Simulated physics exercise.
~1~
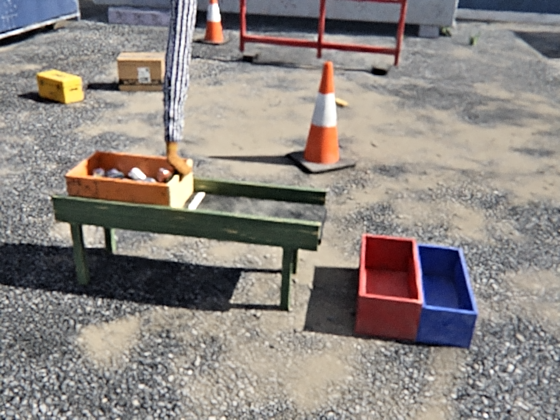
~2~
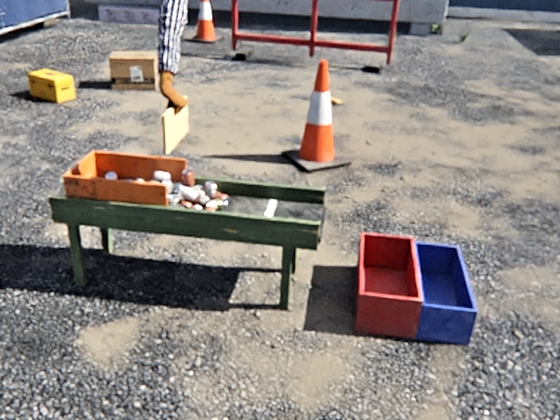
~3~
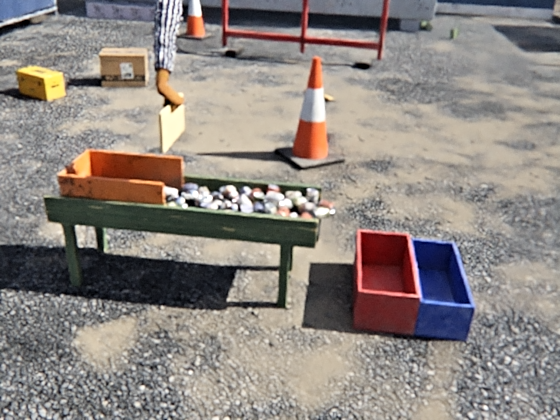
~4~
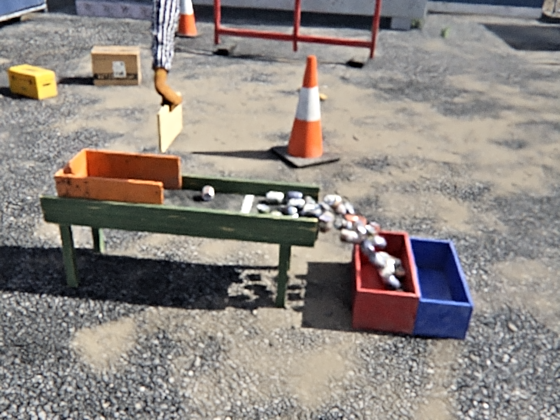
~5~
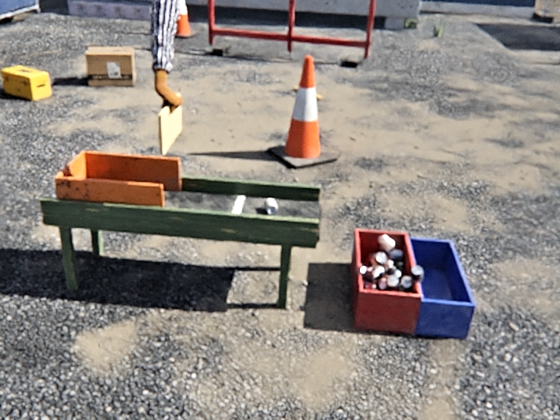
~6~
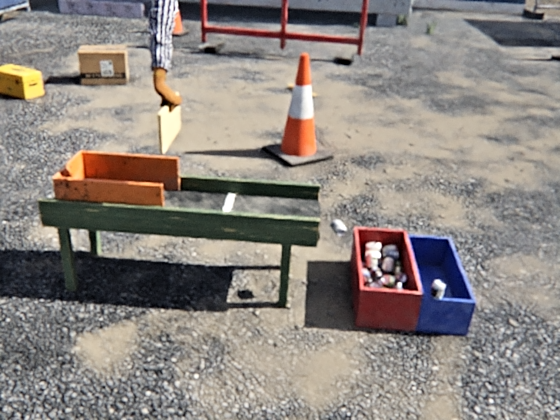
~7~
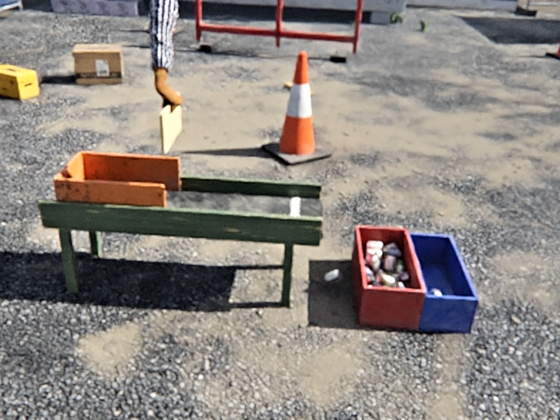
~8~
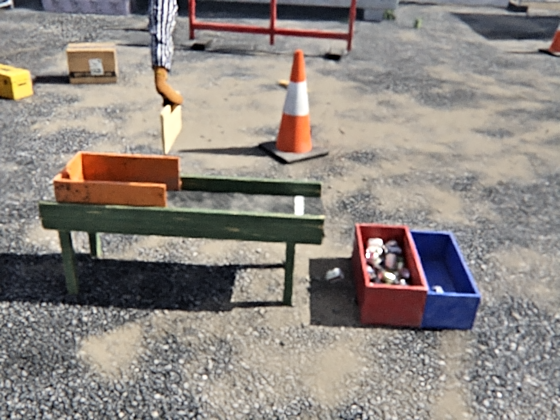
At the start, small cans lie loose in an orange pen at the left end of a green conveyor, with a red tub and a blue bin on the ground to the right. A gloved hand in a striped sleeve lifts the gate, and the cans begin riding right along the belt. They spread into a long cluster, then spill off the end and tumble into the red tub. A last few trail behind, one landing in the blue bin and another dropping short. Finally, most cans rest in the red tub, with one on the ground before it.
